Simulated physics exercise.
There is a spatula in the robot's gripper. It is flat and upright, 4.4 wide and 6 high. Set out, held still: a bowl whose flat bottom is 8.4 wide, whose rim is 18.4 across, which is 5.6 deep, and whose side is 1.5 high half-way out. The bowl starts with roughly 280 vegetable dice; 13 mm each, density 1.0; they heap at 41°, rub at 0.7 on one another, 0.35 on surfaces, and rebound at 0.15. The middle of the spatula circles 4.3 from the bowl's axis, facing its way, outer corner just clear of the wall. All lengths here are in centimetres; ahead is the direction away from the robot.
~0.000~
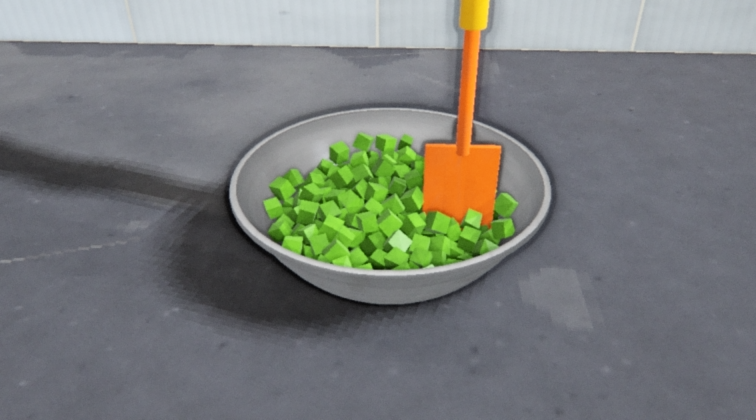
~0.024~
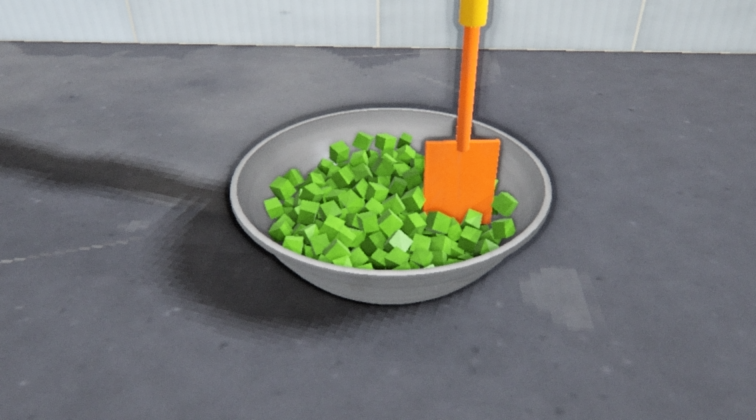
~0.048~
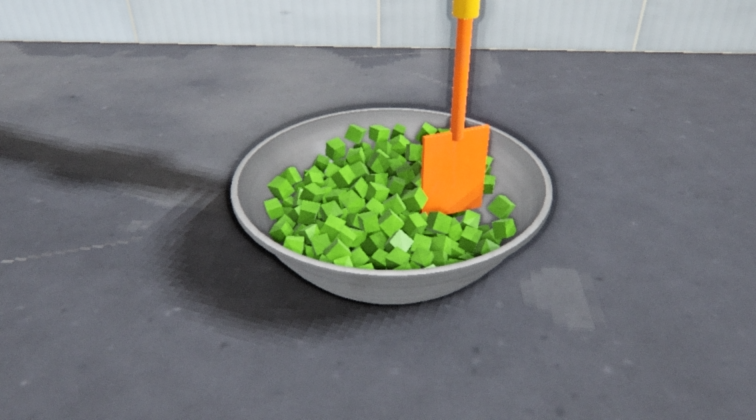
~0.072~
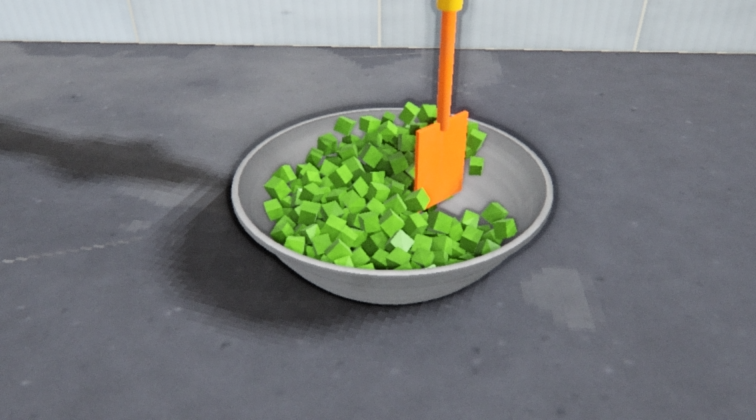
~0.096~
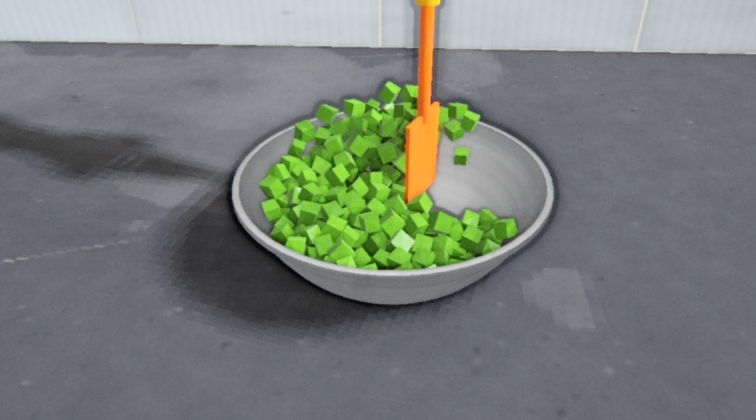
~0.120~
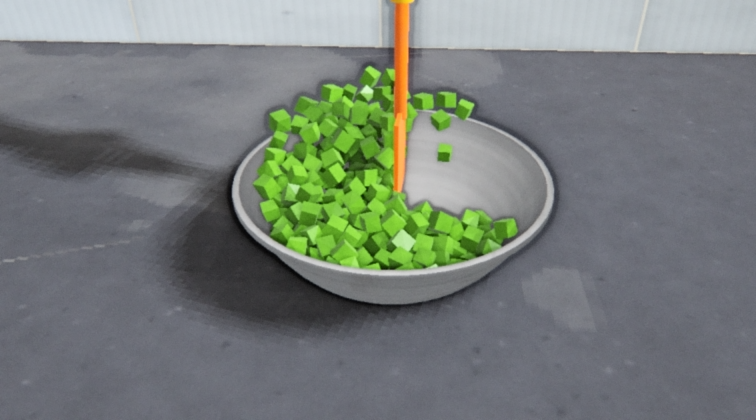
We see an orange spatula with a yellow handle standing in a gray bowl of green cubes; it sweeps left while turning edge-on, pushing the cubes into a heap at the left and back, some rising above the rim.
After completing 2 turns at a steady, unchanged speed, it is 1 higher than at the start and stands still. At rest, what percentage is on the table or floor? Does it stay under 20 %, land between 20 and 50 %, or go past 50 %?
It goes past 50 %.
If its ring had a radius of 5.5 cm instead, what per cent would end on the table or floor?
Then about 40 per cent.
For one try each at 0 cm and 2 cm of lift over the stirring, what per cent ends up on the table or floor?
Estimates: 65 % and 55 %.
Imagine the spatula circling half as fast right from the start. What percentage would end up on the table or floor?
I'd expect about 40 %.
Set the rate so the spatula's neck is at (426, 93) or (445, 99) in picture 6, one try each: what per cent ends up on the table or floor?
Close to 50 and 40 in a hundred.
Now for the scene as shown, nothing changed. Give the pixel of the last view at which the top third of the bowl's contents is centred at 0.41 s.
About (502, 180).
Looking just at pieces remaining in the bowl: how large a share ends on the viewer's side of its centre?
I'd say around 45 per cent.
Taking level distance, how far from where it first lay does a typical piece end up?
18 centimetres.
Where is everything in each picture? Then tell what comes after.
In the first picture, spatula neck at (465, 123), 0° round; upper third of the load around (381, 200), from x 275 to 505, top at y 140; 275 in the bowl.
In the second picture, spatula neck at (465, 118), 6° round; upper third of the load around (381, 195), from x 275 to 505, top at y 140.
In the third picture, spatula neck at (458, 108), 24° round; upper third of the load around (382, 182), from x 275 to 505, top at y 135.
In the fourth picture, spatula neck at (444, 99), 45° round; upper third of the load around (383, 167), from x 275 to 505, top at y 115.
In the fifth picture, spatula neck at (424, 92), 66° round; upper third of the load around (370, 152), from x 270 to 505, top at y 95.
In the sixth picture, spatula neck at (401, 89), 86° round; upper third of the load around (344, 144), from x 265 to 505, top at y 75; 273 in the bowl, 2 in flight or on the tool.
After 0.41 s, 333° round, highest piece 8 above the table; 162 in the bowl, 86 on the table or floor, 27 in flight or on the tool.
After 0.69 s, 219° round, highest piece 7 above the table; 147 on the table or floor, 118 in the bowl, 10 in flight or on the tool.
After 1.03 s, 0° round, highest piece 5 above the table; 172 on the table or floor, 103 in the bowl.
After 1.73 s, 0° round, highest piece 5 above the table; 172 on the table or floor, 103 in the bowl.
At rest, 172 on the table or floor, 103 in the bowl. That is 63 % on the table or floor.
